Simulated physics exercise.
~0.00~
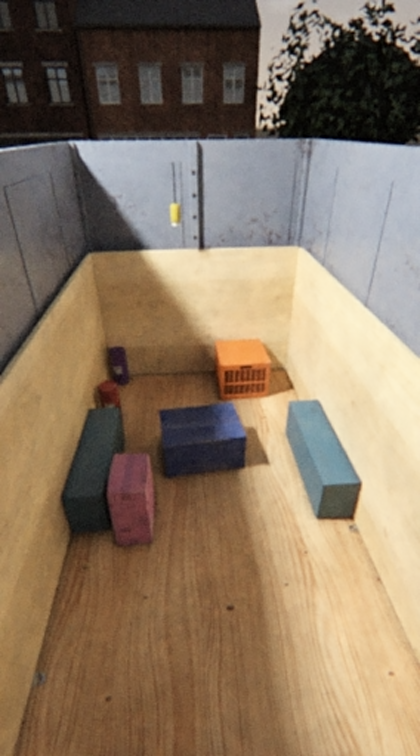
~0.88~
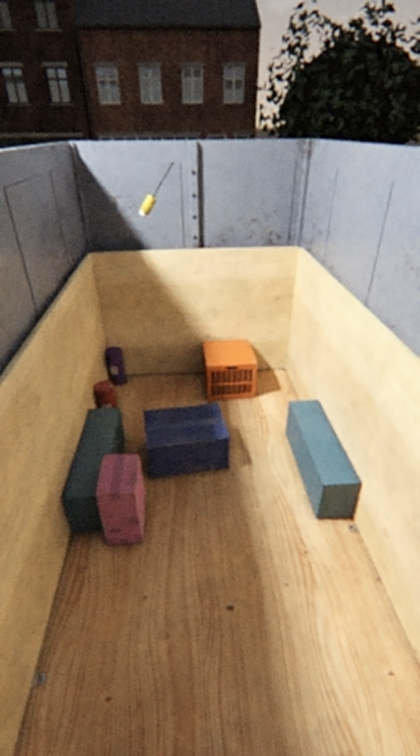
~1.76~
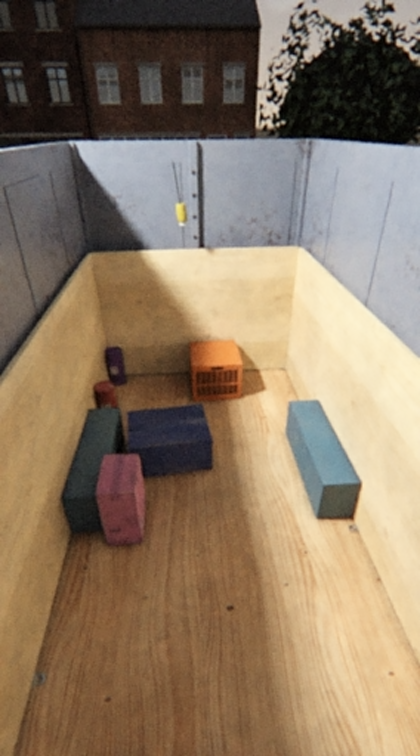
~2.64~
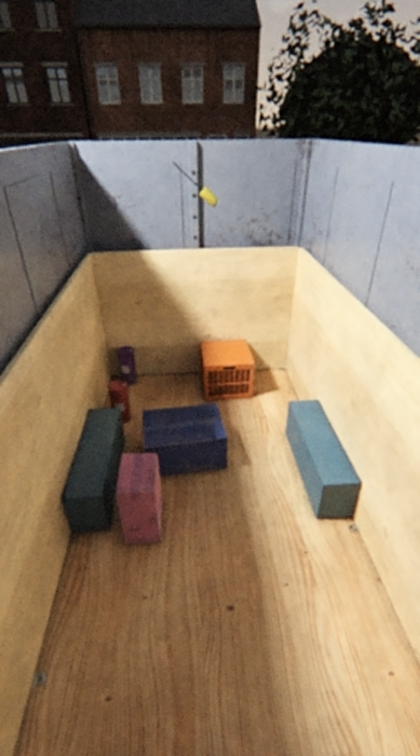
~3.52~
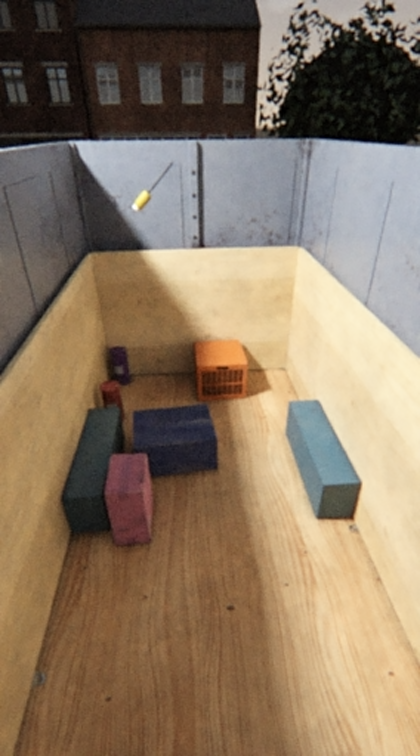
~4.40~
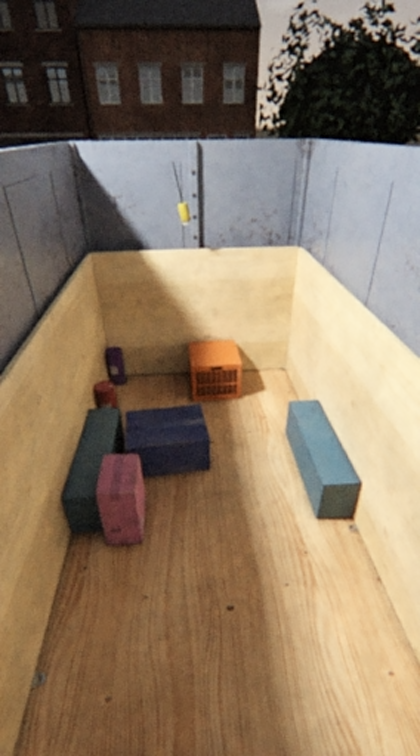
Blue box and orange crate sliding left across a van's load bay, shifting right, then sliding left again, with nothing toppled.
